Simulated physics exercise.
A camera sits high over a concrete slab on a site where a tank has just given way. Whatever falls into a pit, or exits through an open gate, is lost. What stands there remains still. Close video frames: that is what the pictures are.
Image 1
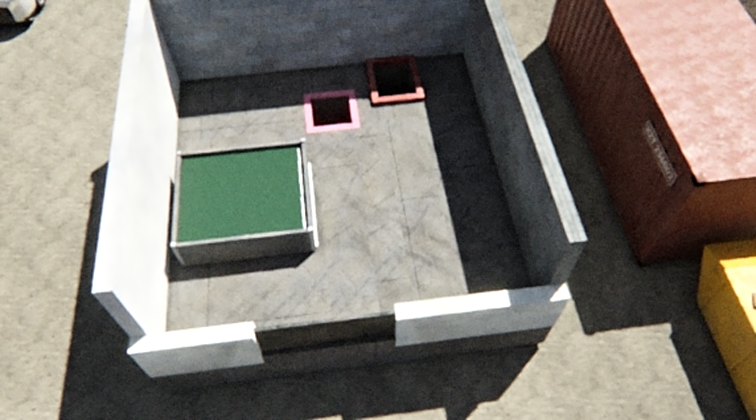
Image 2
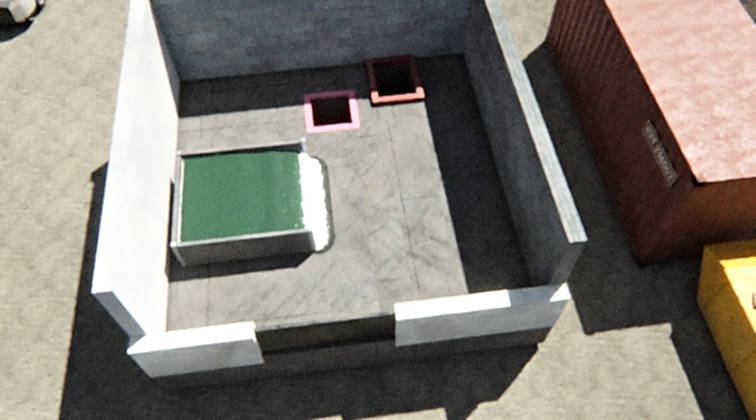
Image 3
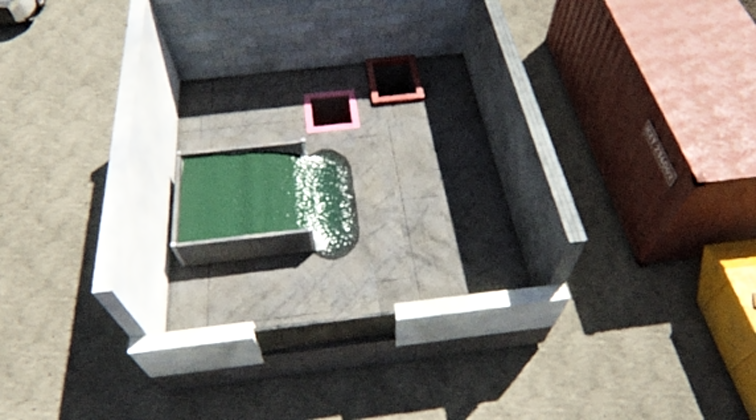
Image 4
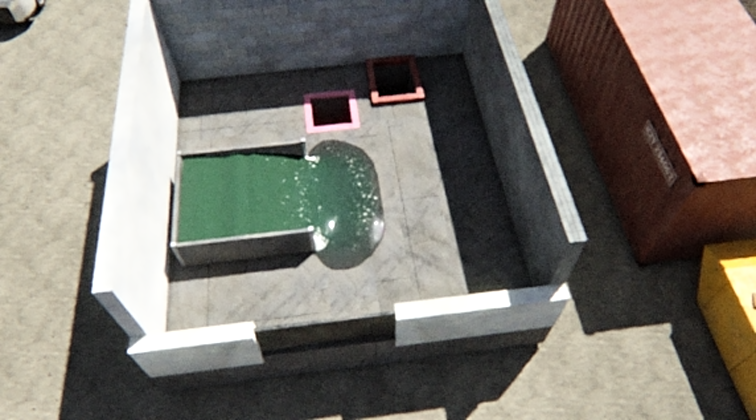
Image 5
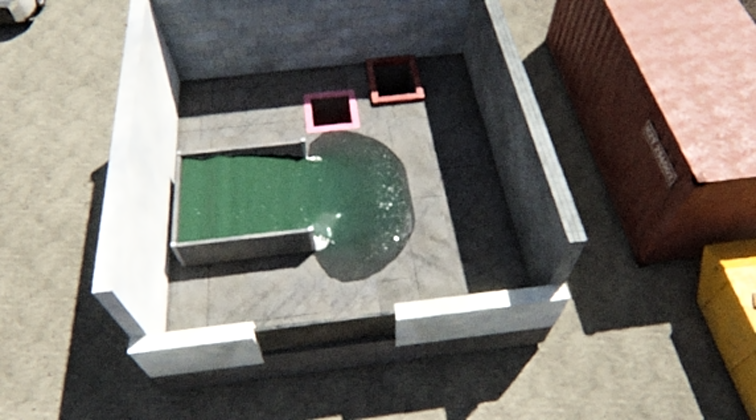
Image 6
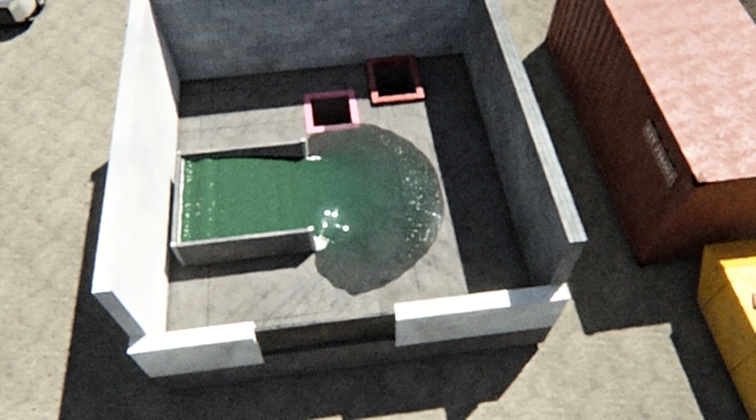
Green water bursting from the right side of a rectangular tank and spreading rightward in a rounded pool across a walled concrete slab.
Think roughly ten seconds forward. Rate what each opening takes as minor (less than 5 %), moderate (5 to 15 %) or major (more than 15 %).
The gate - minor, the red pit - moderate, the pink pit - moderate.
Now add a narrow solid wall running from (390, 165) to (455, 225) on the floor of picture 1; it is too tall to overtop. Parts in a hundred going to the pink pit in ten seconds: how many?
Pink: 20 %.
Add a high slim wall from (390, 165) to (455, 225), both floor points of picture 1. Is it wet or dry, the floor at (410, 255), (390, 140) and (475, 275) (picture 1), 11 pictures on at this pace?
As the points were listed, they come out taken by the flood, taken by the flood, and finally taken by the flood.
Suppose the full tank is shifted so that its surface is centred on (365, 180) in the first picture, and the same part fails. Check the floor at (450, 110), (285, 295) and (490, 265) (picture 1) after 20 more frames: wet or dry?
So, first one got wet, second one got wet, third one got wet.
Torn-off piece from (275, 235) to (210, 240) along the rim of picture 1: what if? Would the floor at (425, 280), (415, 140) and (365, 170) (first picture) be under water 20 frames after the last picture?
One after the other: Under water, no water, free of water.
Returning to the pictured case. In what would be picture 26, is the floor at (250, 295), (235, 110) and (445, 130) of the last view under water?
Taking them in the order given: Spared, then spared, then swamped.
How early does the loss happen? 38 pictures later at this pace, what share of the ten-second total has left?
Around 50 % of the total, roughly.
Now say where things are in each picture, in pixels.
The water tank at (243, 193) is whole and still, in the first picture.
The front is at (318, 251), out from the gap at (308, 198), in the second picture.
The front is at (333, 154), out from the gap at (308, 199), in the third picture.
The front is at (352, 150), out from the gap at (308, 200), in the fourth picture.
Water pours out at (308, 200) and has run to (386, 151), in the fifth picture.
Water pours out at (308, 200) and has run to (431, 173), in the sixth picture.
A moment on, water covers 45 % of the floor; the gate 0 %, the red pit 0 %, the pink pit 0 %.
Next, water covers 50 % of the floor; the gate 0 %, the red pit 0 %, the pink pit 1 %.
Then, water covers 55 % of the floor; the gate 0 %, the red pit 1 %, the pink pit 1 %.
Later, water covers 70 % of the floor; the gate 0 %, the red pit 6 %, the pink pit 3 %.
In the end, water covers 90 % of the floor; the gate 0 %, the red pit 7 %, the pink pit 12 %.
